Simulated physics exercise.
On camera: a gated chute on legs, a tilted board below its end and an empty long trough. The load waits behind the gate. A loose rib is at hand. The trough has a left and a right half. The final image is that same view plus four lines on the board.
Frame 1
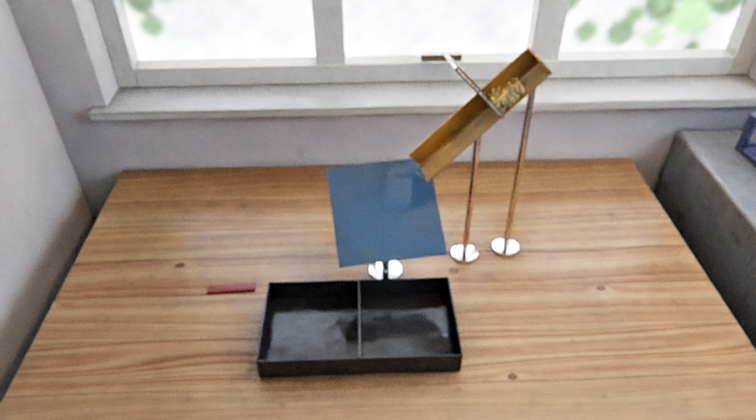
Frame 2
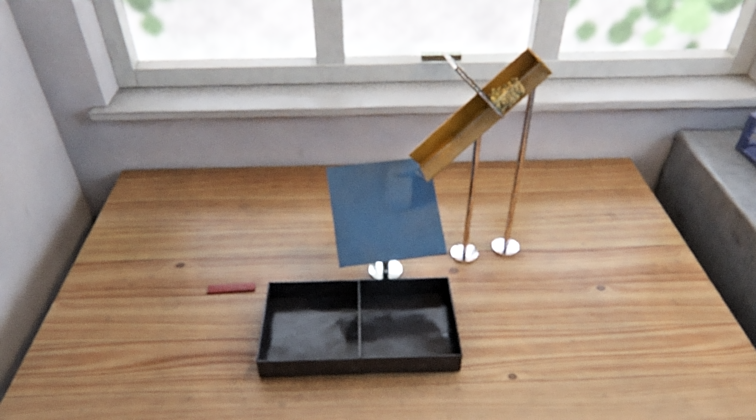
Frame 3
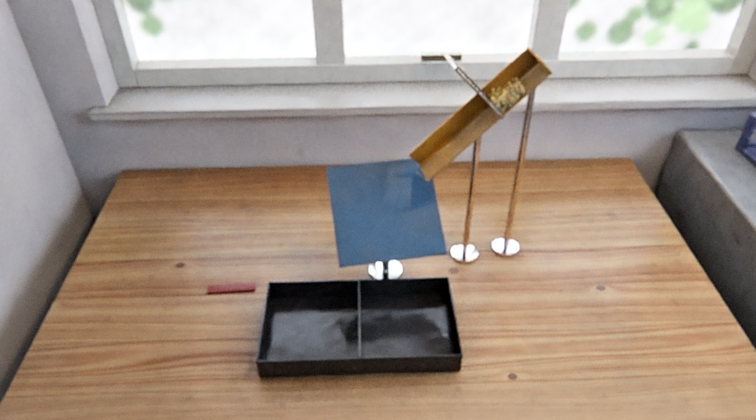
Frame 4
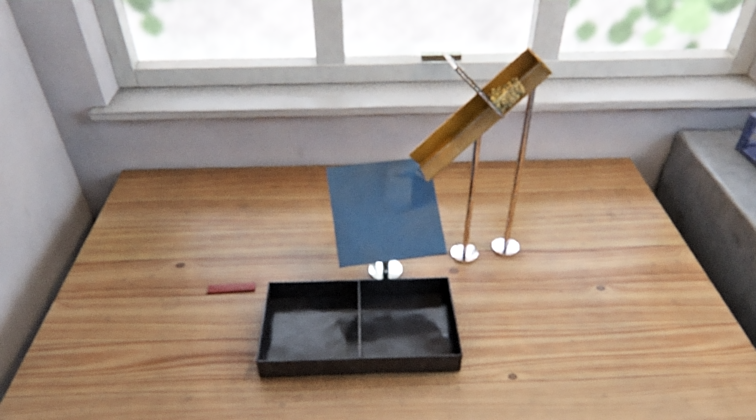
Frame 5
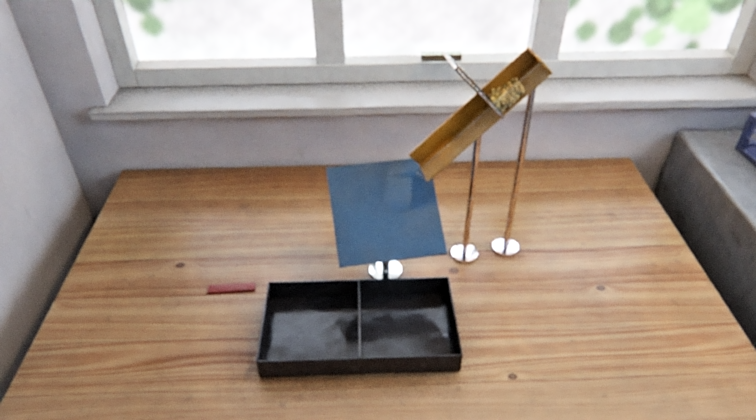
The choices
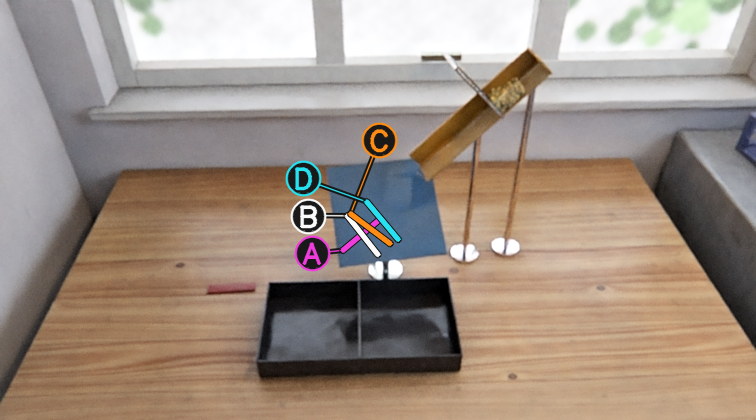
The clip opens on a wooden table by a window, where a sloping yellowish chute on thin legs holds a small pile of pale pieces above a tilted blue board. An empty black trough with two halves sits in front, a reddish strip lying to its left. Nothing visibly moves throughout.
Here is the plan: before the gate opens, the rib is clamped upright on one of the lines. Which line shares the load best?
A beats the others.
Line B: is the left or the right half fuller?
More lands on the right.
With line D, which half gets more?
The right half.
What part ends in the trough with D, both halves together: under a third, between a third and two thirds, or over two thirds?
It is over two thirds.
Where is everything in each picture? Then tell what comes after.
The first frame shows load behind the gate at (504, 96), soya beans; lip of the chute at (423, 173), sloping fairly steeply.
The second frame shows middle of the board at (386, 210), tilted fairly steeply; middle of its low edge at (394, 260); of its high edge at (378, 162).
The third frame shows front corners of the trough at (257, 361) and (462, 355); front end of its middle wall at (360, 358); gate still shut at (482, 94).
The fourth frame shows middle of the load at (504, 96); lip at (423, 173).
The fifth frame shows middle of the load at (504, 96); lip at (423, 173).
On the marked copy, line A from (380, 218) to (342, 250); line B from (347, 215) to (377, 254); line C from (350, 213) to (390, 243); line D from (366, 201) to (398, 239).
With A, of what is caught, about half in the left half, about half in the right.
With B, of what is caught, none in the left half, all in the right.
With C, of what is caught, none in the left half, all in the right.
With D, of what is caught, none in the left half, all in the right.
